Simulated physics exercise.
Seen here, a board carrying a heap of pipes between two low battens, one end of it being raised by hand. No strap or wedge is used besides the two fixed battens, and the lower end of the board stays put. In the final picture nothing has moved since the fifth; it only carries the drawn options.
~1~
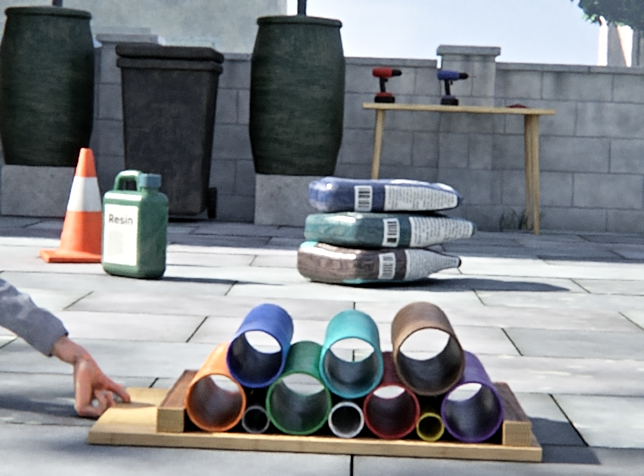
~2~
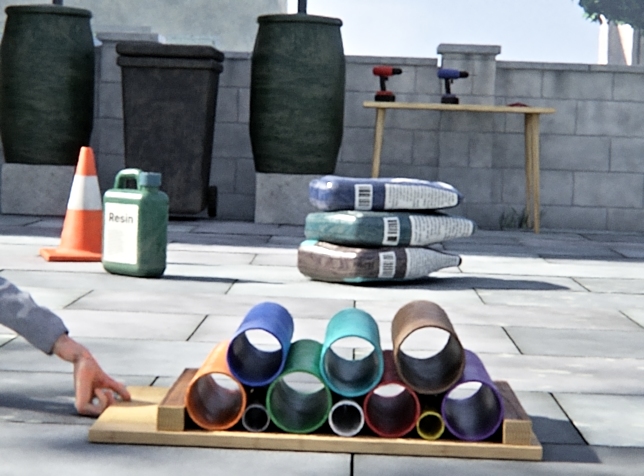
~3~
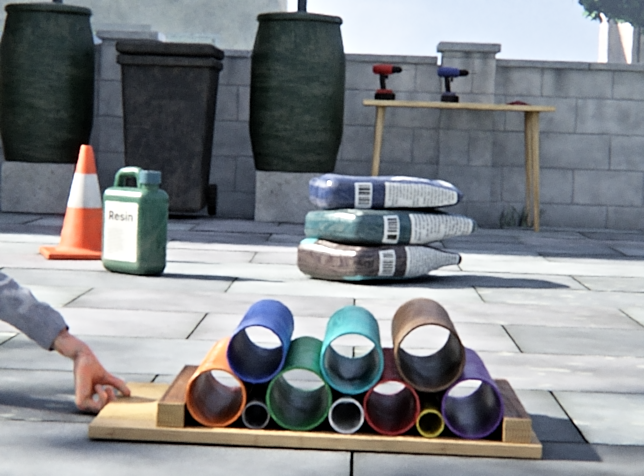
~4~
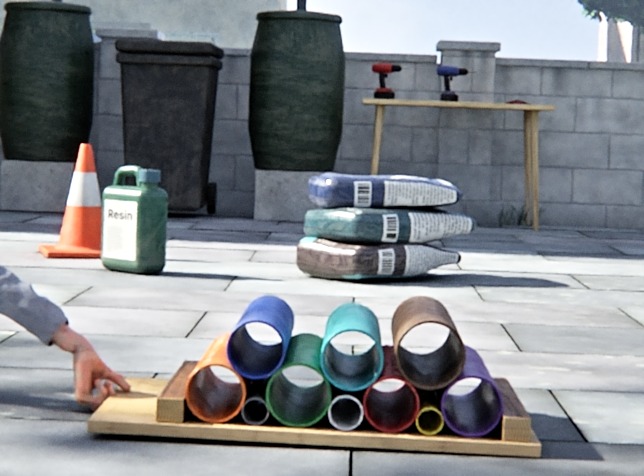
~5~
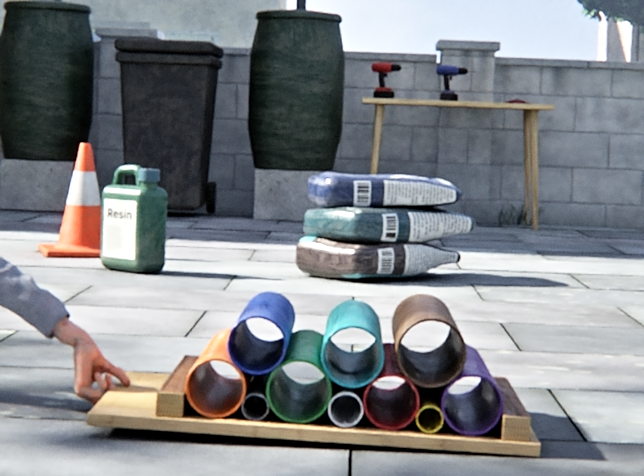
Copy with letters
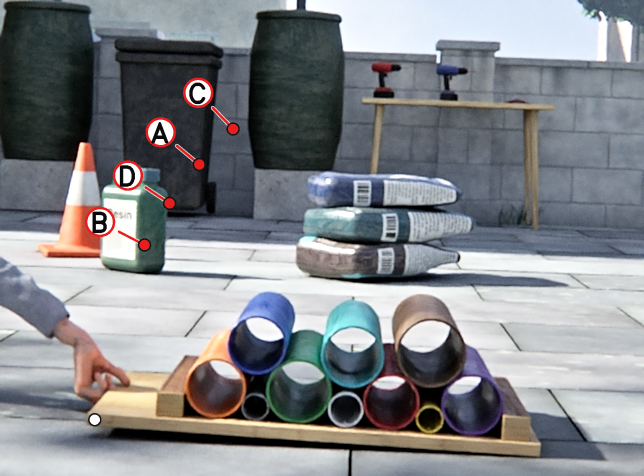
A hand at the left slowly raises the left end of a wooden board by a slight amount, and the coloured pipes stacked between its two battens rise with it, keeping their arrangement. Blue, teal and brown pipes sit above orange, green, red and purple ones, with smaller pipes between. Behind, on a paved yard seen from a steady front view, stand a cone, resin jug, bags, bins and drills on a table.
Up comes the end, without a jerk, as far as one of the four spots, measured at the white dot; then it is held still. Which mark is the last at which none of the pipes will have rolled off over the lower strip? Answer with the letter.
The highest mark that will do is A.
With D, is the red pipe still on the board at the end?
Yes.
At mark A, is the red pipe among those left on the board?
The red pipe: Yes.
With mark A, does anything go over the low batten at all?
No, at A.
On the copy, A at (199, 165); B at (145, 245); C at (233, 129); D at (169, 203); the white dot at (95, 420).
On A. First, board at 20°.
Then, board at 38°.
Finally, board at 38°, none over the low batten.
By contrast, B none over the low batten; C two over the low batten (brown, turquoise); D none over the low batten.
